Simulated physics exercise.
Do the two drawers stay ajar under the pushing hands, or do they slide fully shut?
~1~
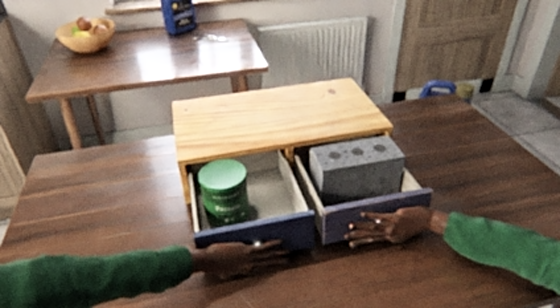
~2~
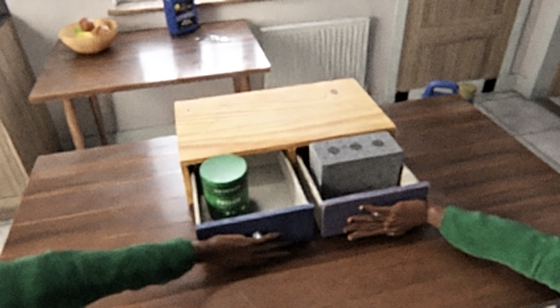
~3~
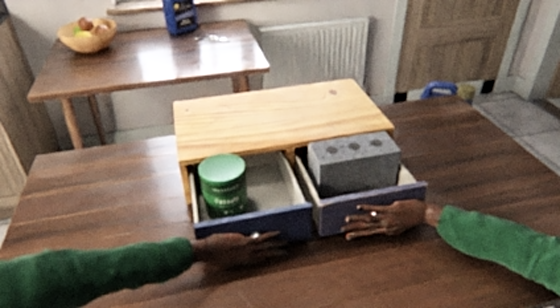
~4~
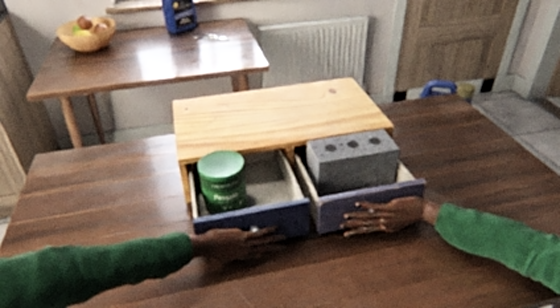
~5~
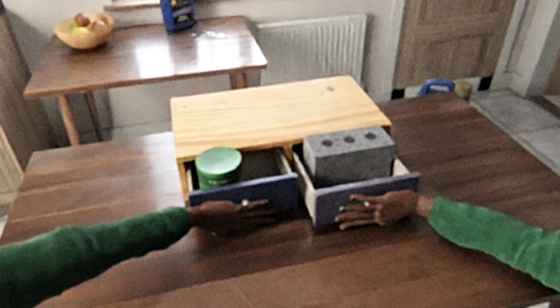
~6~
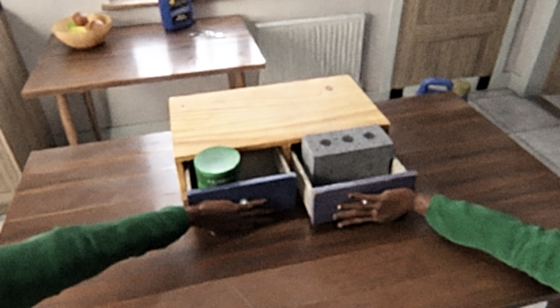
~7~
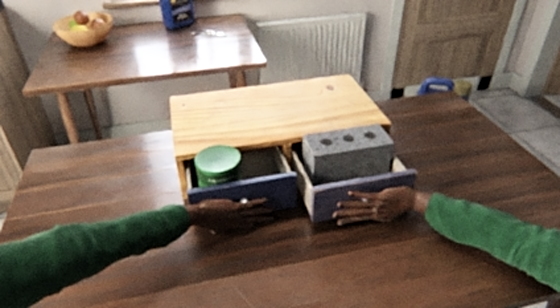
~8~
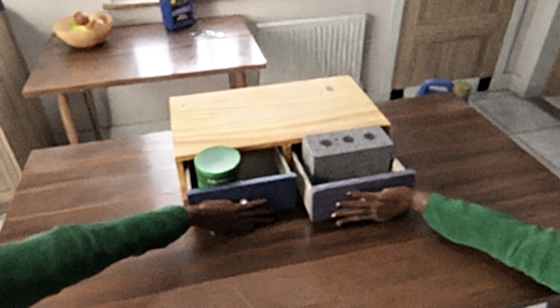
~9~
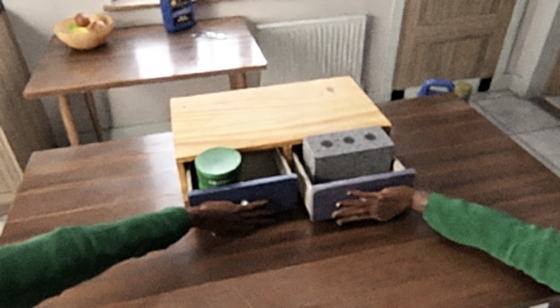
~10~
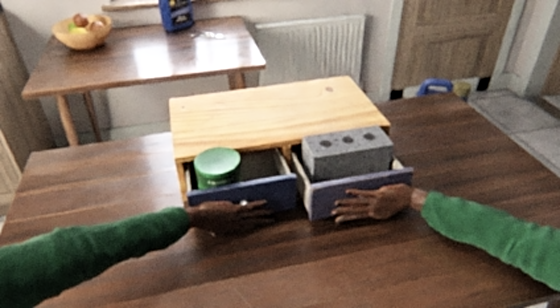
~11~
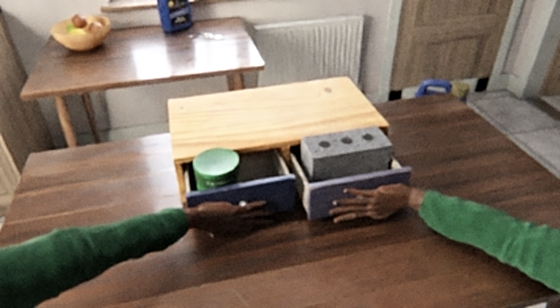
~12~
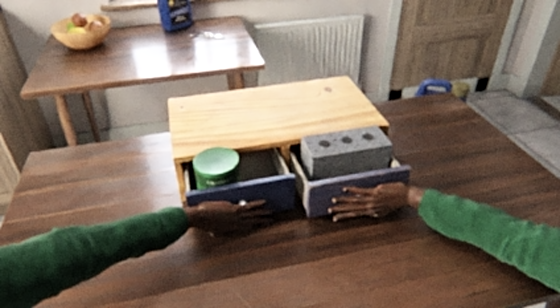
Both drawers stay ajar. They move in a little under the hands, then come to rest still partly open.
